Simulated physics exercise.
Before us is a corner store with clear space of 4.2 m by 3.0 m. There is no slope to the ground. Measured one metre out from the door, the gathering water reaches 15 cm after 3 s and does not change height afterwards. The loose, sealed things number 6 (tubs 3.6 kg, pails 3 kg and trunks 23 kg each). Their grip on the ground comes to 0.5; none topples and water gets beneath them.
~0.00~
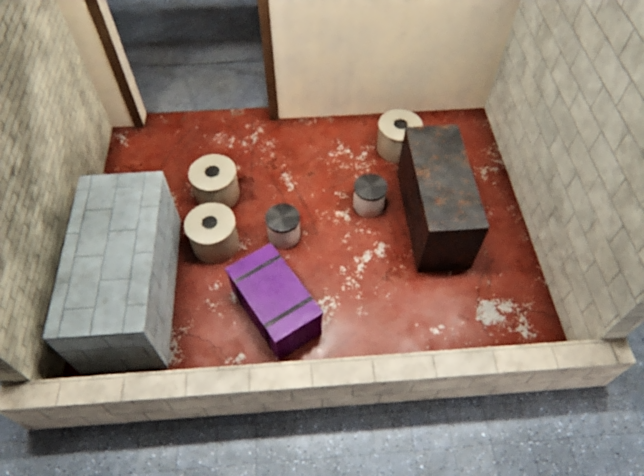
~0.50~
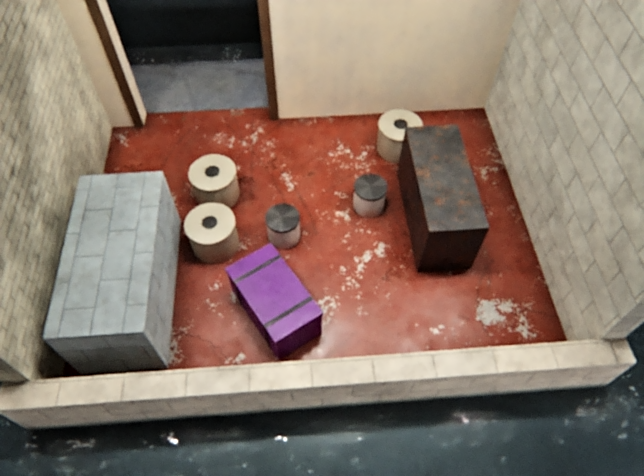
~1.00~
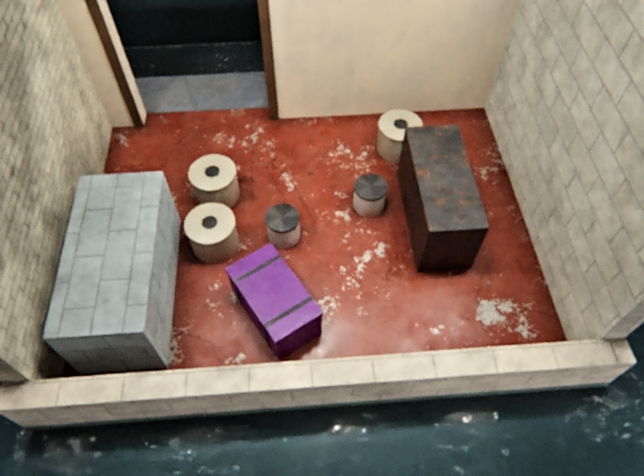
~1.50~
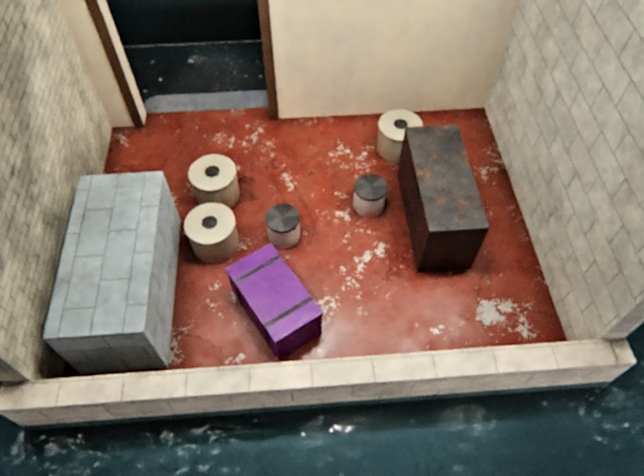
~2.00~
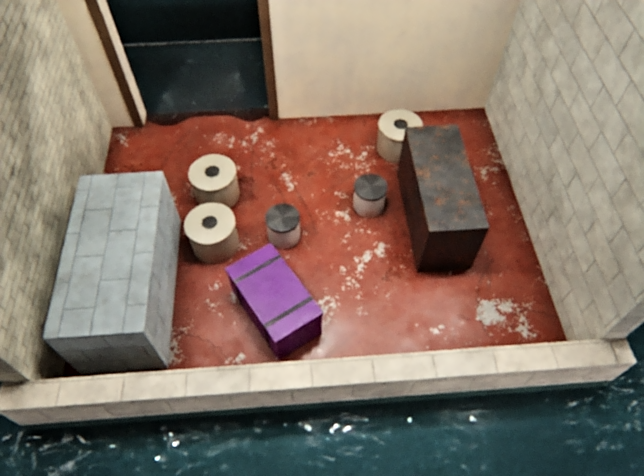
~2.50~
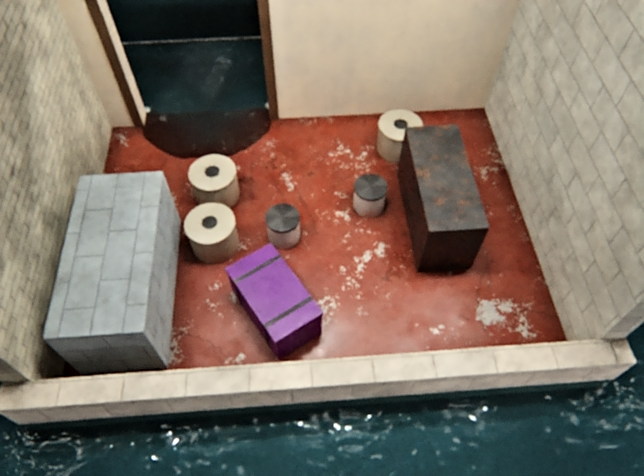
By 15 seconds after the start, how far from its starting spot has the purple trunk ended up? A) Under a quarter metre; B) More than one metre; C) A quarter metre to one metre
The answer is B.
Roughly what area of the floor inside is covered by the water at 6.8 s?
About 8.5 m2 is covered.
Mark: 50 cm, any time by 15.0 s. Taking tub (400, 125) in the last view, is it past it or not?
Looking at it, I'd say lower.
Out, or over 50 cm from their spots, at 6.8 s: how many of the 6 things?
3.
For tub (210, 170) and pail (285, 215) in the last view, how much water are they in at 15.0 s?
Roughly 11 and 8 cm.
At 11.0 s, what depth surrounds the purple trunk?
About 10 cm.
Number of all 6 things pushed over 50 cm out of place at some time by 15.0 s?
I count 5 of them.
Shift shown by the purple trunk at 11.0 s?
Roughly 150 cm.
After 3.5 s the purple trunk is near (273, 290), 0.0 m from its start, aground; 0 afloat.
After 6.8 s the purple trunk is near (274, 290), 0.0 m from its start, aground; 4 afloat.
After 11.0 s the purple trunk is near (482, 267), 1.7 m from its start, afloat; 6 afloat.
After 15.0 s the purple trunk is near (512, 258), 2.0 m from its start, afloat; 6 afloat.
